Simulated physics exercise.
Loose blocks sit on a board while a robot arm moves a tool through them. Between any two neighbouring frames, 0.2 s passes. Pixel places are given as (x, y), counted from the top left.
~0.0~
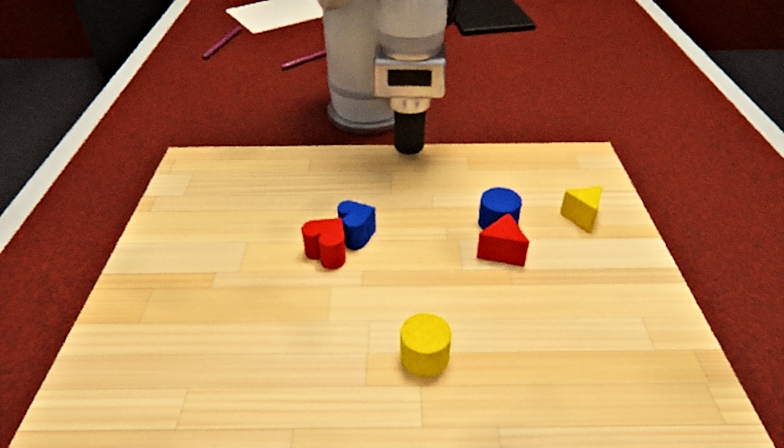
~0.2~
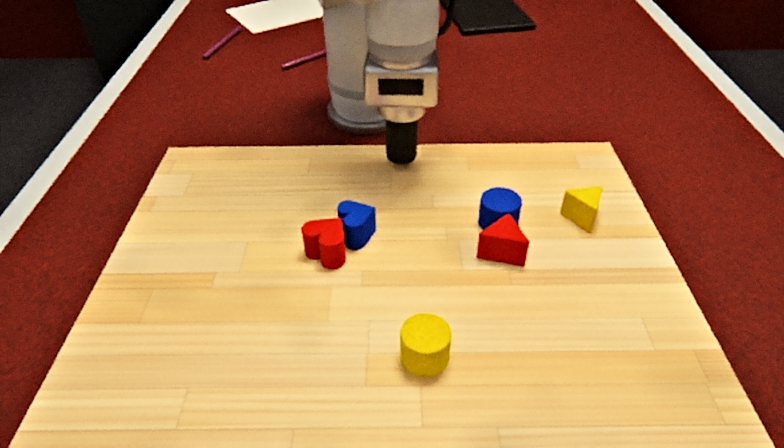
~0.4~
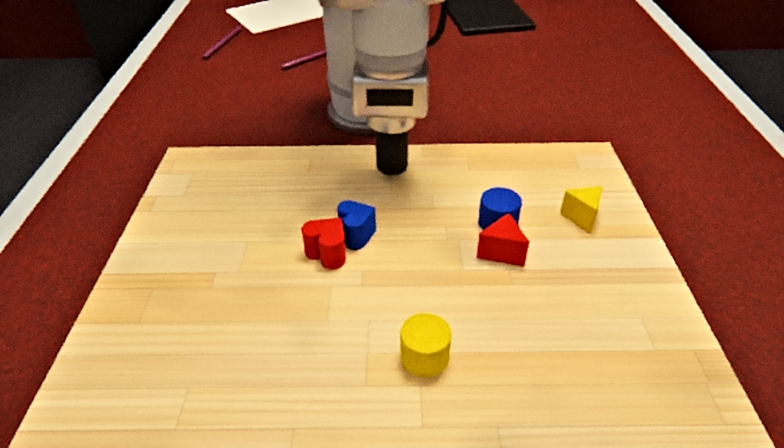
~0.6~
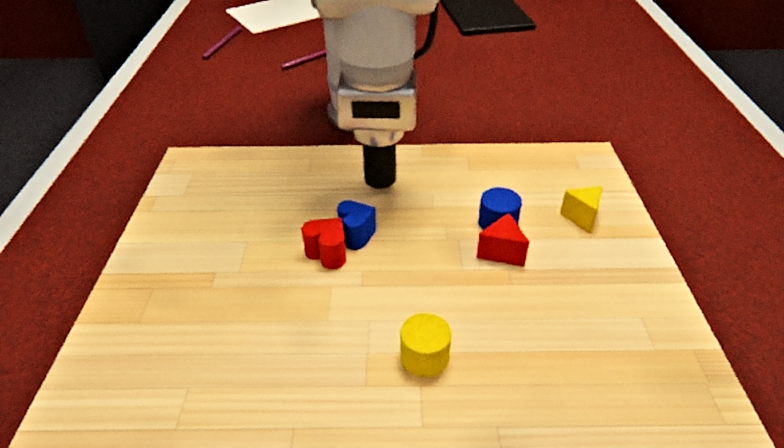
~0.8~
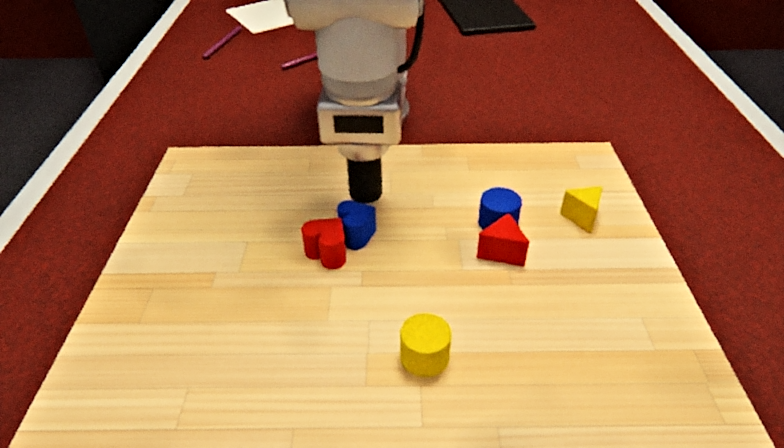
A grey robot arm with a black-tipped tool slides forward and slightly left over the far edge of a pale wooden board, seen from above and in front by a still camera. Red and blue heart blocks sit left of centre, a blue cylinder, red triangle and yellow triangle right, and a yellow cylinder nearer. The tool draws close behind the blue heart while every block stays still.
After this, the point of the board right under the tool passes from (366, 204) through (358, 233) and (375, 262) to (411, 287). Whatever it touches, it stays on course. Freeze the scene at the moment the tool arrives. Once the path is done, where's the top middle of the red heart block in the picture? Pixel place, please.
It should be at (310, 247) by then.
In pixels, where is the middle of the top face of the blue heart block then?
It is going to be at (349, 258).
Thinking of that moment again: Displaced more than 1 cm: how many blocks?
I think two will be displaced.
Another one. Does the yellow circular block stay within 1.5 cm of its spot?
It seems so.
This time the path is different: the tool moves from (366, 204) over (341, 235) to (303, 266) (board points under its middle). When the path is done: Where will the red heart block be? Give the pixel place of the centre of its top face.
I'd expect the centre of its top face to be at (301, 270).
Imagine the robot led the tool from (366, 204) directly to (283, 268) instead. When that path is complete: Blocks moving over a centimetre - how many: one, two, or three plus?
This push will displace two blocks.
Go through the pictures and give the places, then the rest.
Lower end of the tool (409, 147), tops of blocks, red heart block (325, 230), blue heart block (355, 211), yellow circular block (426, 332), in the first picture.
Tool (402, 156), blocks as before, in the second picture.
Tool (392, 167), blocks as before, in the third picture.
Tool (380, 180), blocks as before, in the fourth picture.
Tool (366, 194), red heart block (325, 230), blue heart block (355, 211), yellow circular block (426, 332), in the fifth picture.
What follows on the original path. One third of the way, tool (357, 223); red heart block (315, 241), turned 40° clockwise; blue heart block (352, 232), turned 20° anticlockwise.
Two thirds of the way, tool (374, 252); red heart block (310, 247), turned 75° clockwise; blue heart block (349, 257), turned 15° clockwise.
At the end, tool (411, 277); red heart block (310, 247), turned 75° clockwise; blue heart block (349, 258), turned 20° clockwise; yellow circular block not moved.
